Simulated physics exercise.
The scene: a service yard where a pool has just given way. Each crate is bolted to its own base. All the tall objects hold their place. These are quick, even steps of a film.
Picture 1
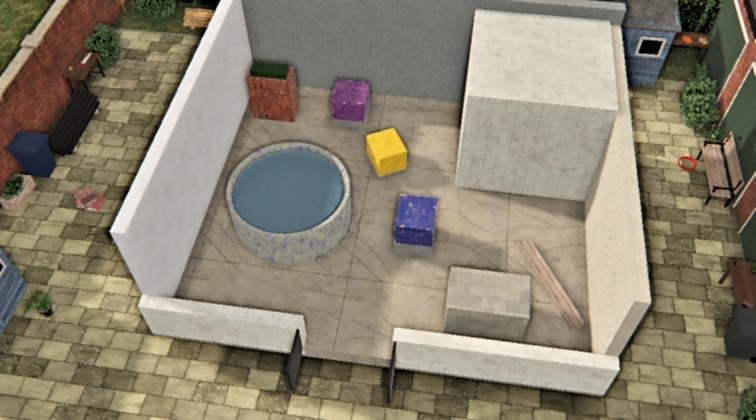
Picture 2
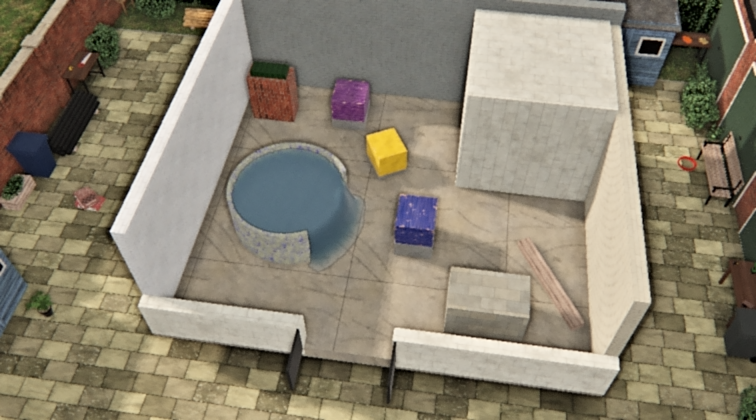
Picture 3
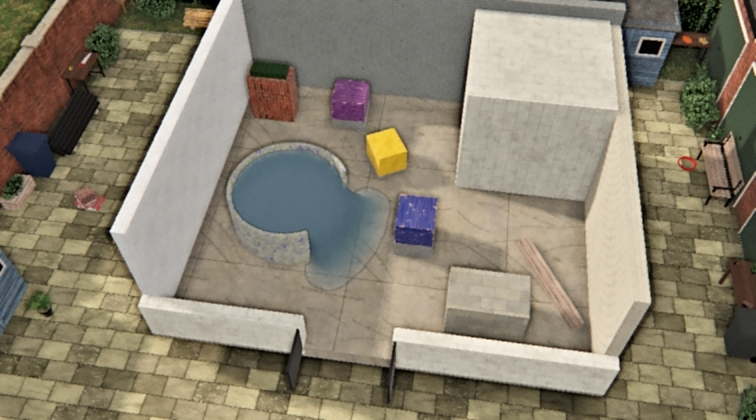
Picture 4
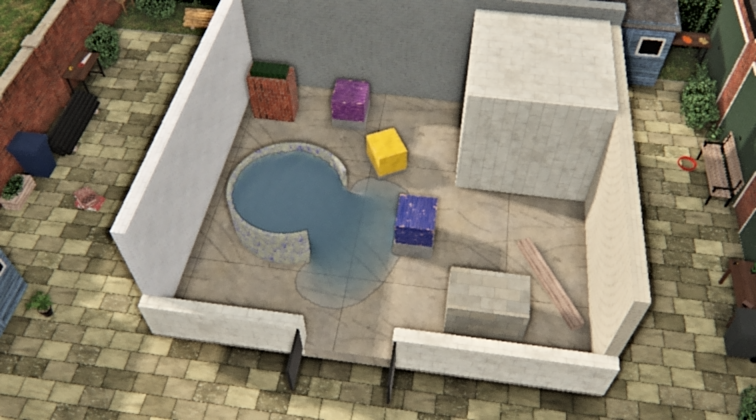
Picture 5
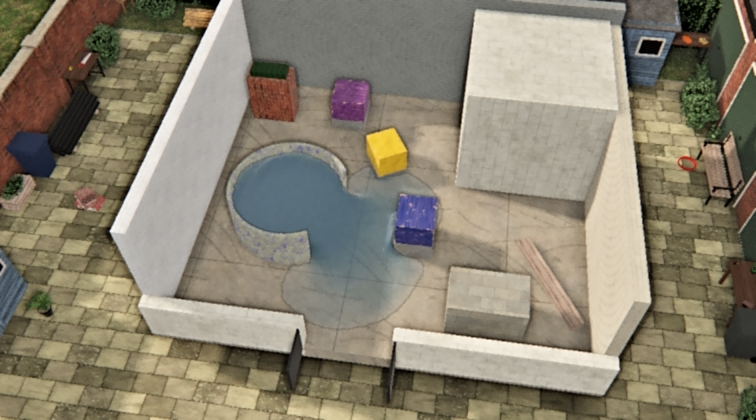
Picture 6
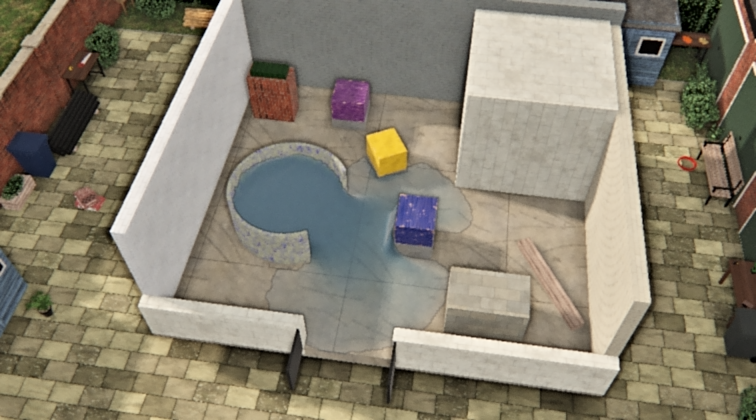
A round stone pool full of water stood in a walled yard until its right side opened, and water poured out across the paving, spreading toward the front gap and around the blue box.
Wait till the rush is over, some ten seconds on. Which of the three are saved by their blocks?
In the end: The purple crate keeps dry; the blue crate is soaked; the yellow crate is soaked.
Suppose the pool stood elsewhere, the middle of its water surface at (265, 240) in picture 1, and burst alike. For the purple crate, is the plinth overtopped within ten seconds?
My reading: The purple crate stays dry.
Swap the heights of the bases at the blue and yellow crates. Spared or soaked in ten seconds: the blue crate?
My reading: The blue crate is wetted.
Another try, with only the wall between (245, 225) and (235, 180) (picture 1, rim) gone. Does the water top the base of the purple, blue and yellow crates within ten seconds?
The purple crate keeps dry, the blue crate keeps dry, the yellow crate takes water.
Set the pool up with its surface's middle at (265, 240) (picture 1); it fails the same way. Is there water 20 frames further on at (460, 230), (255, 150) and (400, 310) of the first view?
One after the other: Under water, clear, covered.
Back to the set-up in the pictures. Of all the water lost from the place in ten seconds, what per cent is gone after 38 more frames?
I make it 80 per cent.
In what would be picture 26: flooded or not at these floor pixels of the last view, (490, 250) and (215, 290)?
In that order: Awash, clear.
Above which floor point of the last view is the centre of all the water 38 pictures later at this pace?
Around (422, 222).
A moment on, water covers 40 % of the floor; the purple crate not reached, the blue crate water round its plinth, the yellow crate water round its plinth.
Next, water covers 50 % of the floor; the purple crate water round its plinth, the blue crate water round its plinth, the yellow crate water round its plinth.
Then, water covers 60 % of the floor; the purple crate water round its plinth, the blue crate water round its plinth, the yellow crate water round its plinth.
Later, water covers 75 % of the floor; the purple crate water round its plinth, the blue crate water round its plinth, the yellow crate water round its plinth.
In the end, water covers 95 % of the floor; the purple crate stayed above the water, the blue crate was topped, the yellow crate was topped.
